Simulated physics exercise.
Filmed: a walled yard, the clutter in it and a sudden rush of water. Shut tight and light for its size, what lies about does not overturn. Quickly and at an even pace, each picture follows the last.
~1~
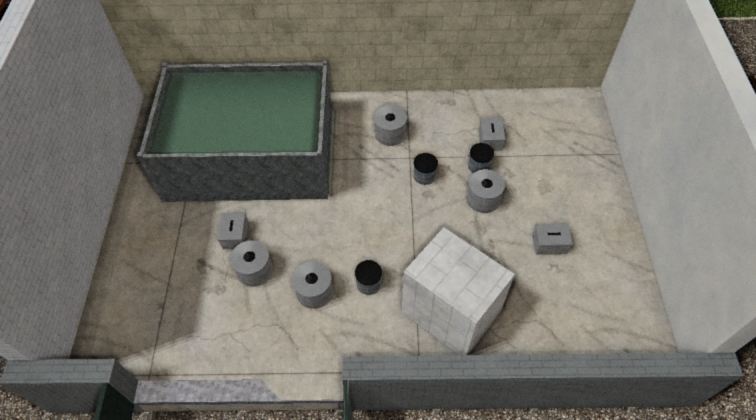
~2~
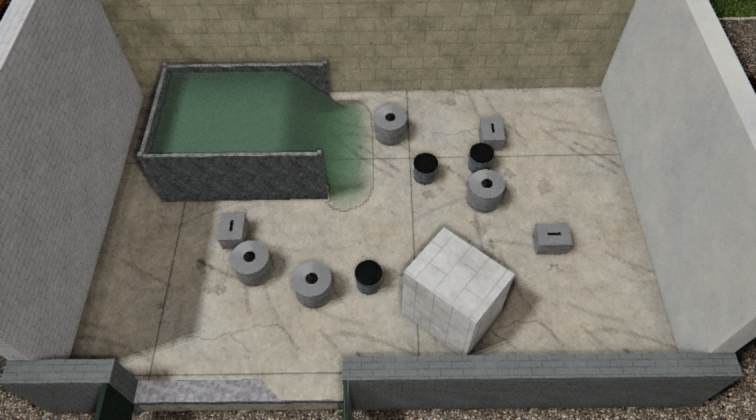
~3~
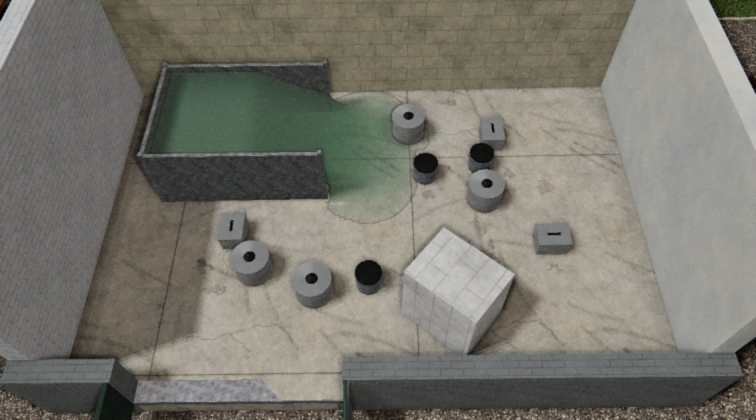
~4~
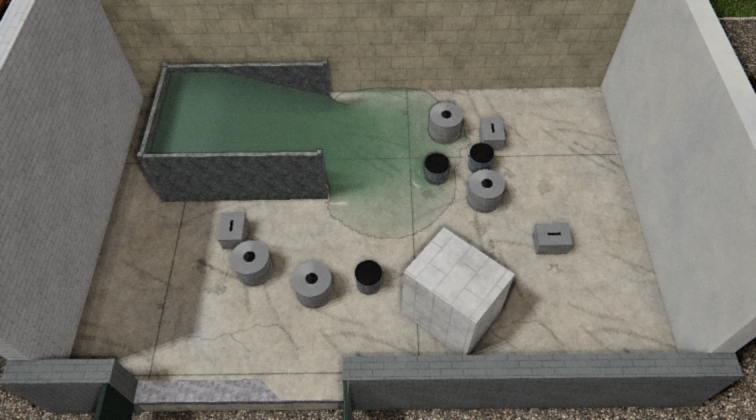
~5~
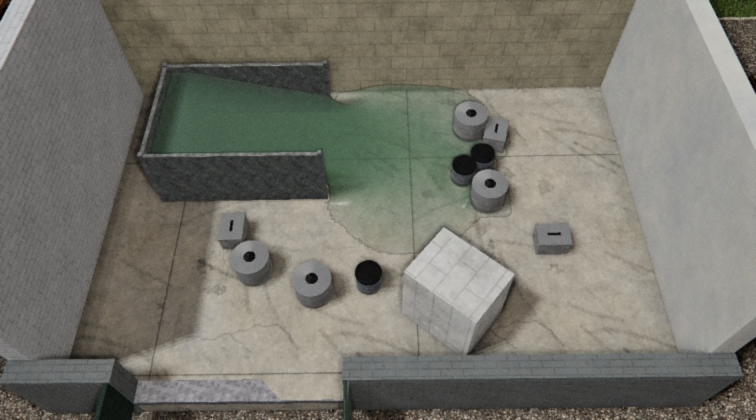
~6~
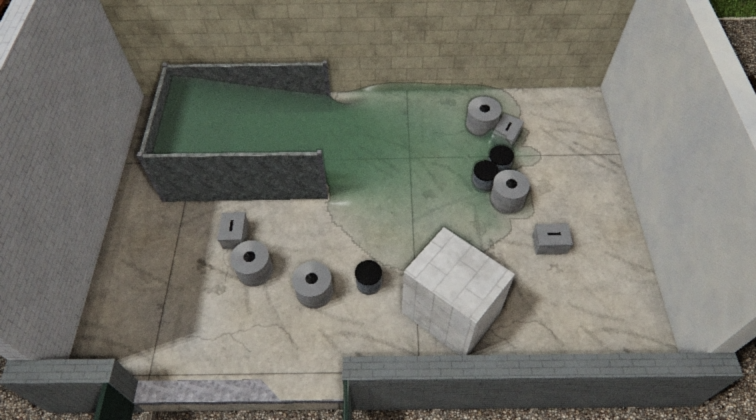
In a walled yard, green water burst from the right side of a raised tank and spread across the floor, pushing a grey tub and then a black-topped pail rightward among the other clutter.
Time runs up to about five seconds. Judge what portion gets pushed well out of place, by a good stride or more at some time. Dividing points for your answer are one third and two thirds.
Answer: A share of two thirds or more.
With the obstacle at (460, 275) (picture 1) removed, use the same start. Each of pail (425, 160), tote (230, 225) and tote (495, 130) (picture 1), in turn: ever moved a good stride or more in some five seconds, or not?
In the order given: Got displaced, stayed put, got displaced.
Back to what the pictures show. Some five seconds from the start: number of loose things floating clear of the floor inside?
Exactly 7 of them.
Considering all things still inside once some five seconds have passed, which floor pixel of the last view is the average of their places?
Roughly at (431, 278).
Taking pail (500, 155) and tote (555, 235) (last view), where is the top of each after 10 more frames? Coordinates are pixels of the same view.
(635, 205) and (662, 322).
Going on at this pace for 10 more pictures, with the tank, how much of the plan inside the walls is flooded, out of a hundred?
I'd put it near 65 percent.
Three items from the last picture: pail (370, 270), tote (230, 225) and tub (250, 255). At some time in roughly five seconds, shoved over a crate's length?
Never got far, never got far, never got far.
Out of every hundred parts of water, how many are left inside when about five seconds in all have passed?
It comes to about 100 parts in a hundred.
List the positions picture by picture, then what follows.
A tub at (391, 117), on the bottom; a pail at (426, 162) rests on the ground; 0 of 10 have shifted, in the first frame.
A tub at (391, 117) rests on the ground; a pail at (426, 162), on the bottom; 0 of 10 have shifted, in the second frame.
A tub at (409, 116), on the bottom, close to its start; a pail at (426, 162) rests on the ground; 1 of 10 have shifted, in the third frame.
A tub at (446, 115) rests on the ground, a stride from its start; a pail at (437, 162) rests on the ground, close to its start; 2 of 10 have shifted, in the fourth frame.
A tub at (471, 113) rests on the ground, a stride from its start; a pail at (465, 164), on the bottom, a stride from its start; 2 of 10 have shifted, in the fifth frame.
A tub at (485, 109), afloat, a stride from its start; a pail at (486, 170), on the bottom, a stride from its start; 5 of 10 have shifted, in the sixth frame.
A moment on, 5 of 10 are well off their spots; 1 afloat.
Next, 6 of 10 are well off their spots; 6 afloat.
Later, 6 of 10 are well off their spots; 6 afloat.
In the end, 7 of 10 are well off their spots, and 7 have been at some point; 7 afloat.
